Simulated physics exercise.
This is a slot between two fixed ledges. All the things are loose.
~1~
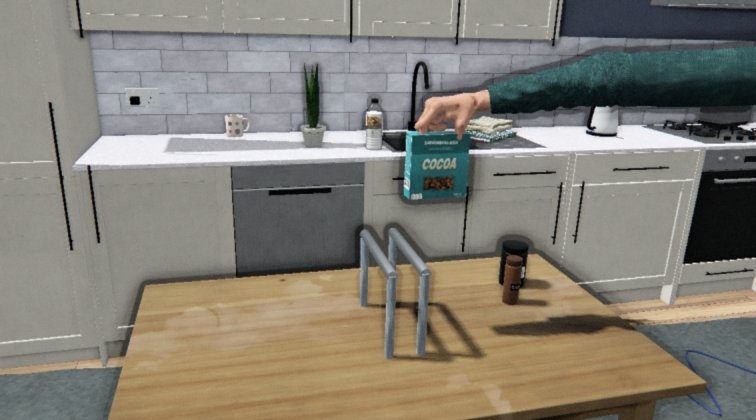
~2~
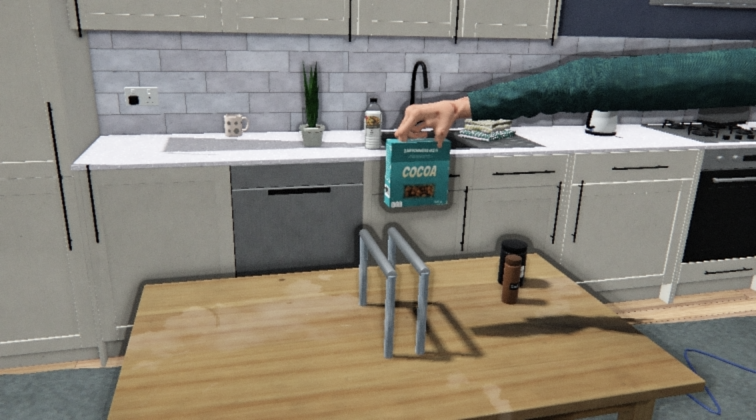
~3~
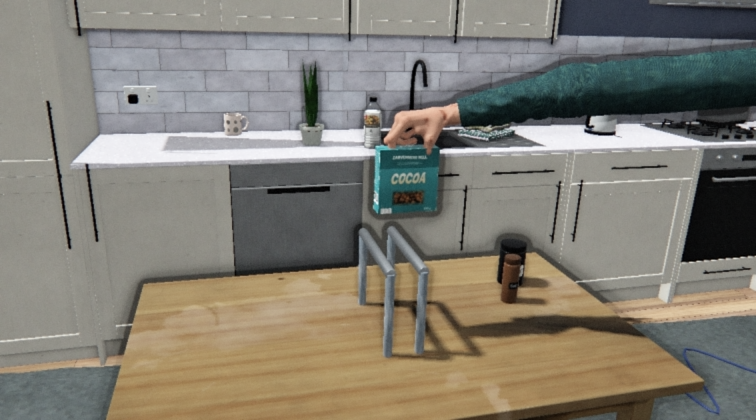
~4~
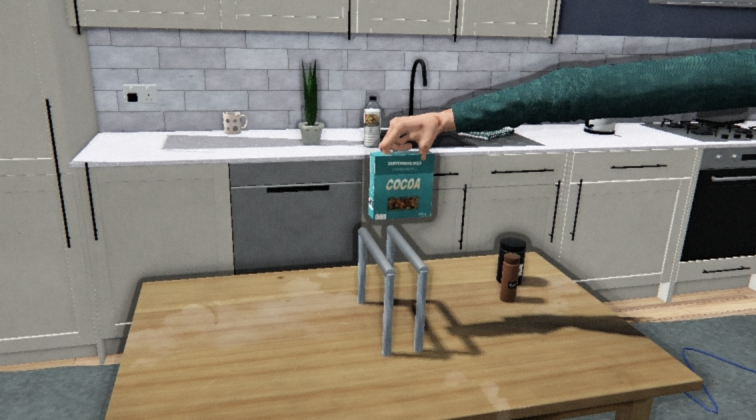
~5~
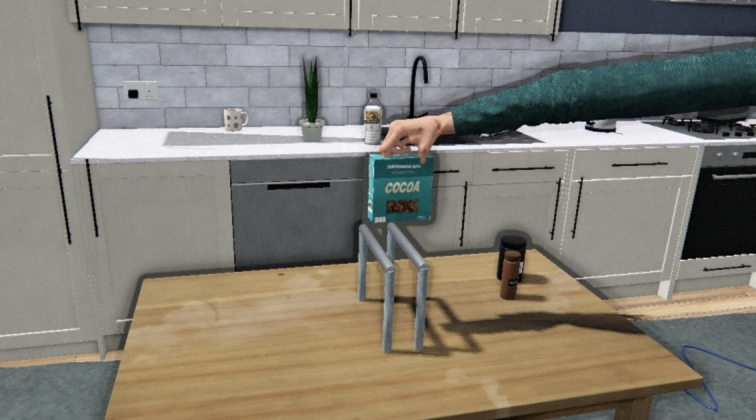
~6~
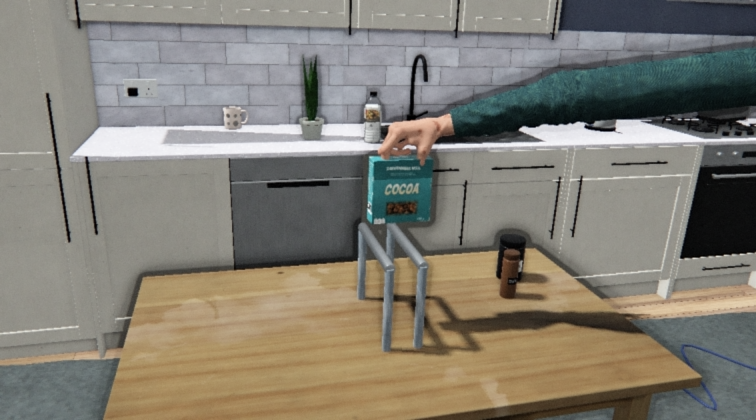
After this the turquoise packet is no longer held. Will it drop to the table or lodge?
It lodges.
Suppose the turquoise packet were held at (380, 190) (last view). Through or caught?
Then it lodges.
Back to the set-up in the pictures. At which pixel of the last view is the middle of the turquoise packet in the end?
Near (399, 210).
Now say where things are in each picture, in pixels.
The first frame shows being brought over the gap; turquoise packet (437, 165).
The second frame shows being brought over the gap; turquoise packet (417, 172).
The third frame shows being brought over the gap; turquoise packet (406, 179).
The fourth frame shows being brought over the gap; turquoise packet (401, 185).
The fifth frame shows being brought over the gap; turquoise packet (400, 187).
The sixth frame shows poised above the slot; turquoise packet (400, 189).
Then, 0.32 s on from there, turquoise packet shifted a little near (399, 210).
Then, 0.66 s on from there, turquoise packet resting near (399, 210).
In the end, moved from the start, turquoise packet; the other 2 unmoved. At the end, from the last picture's camera, turquoise packet near (399, 210). The packet stays on top.
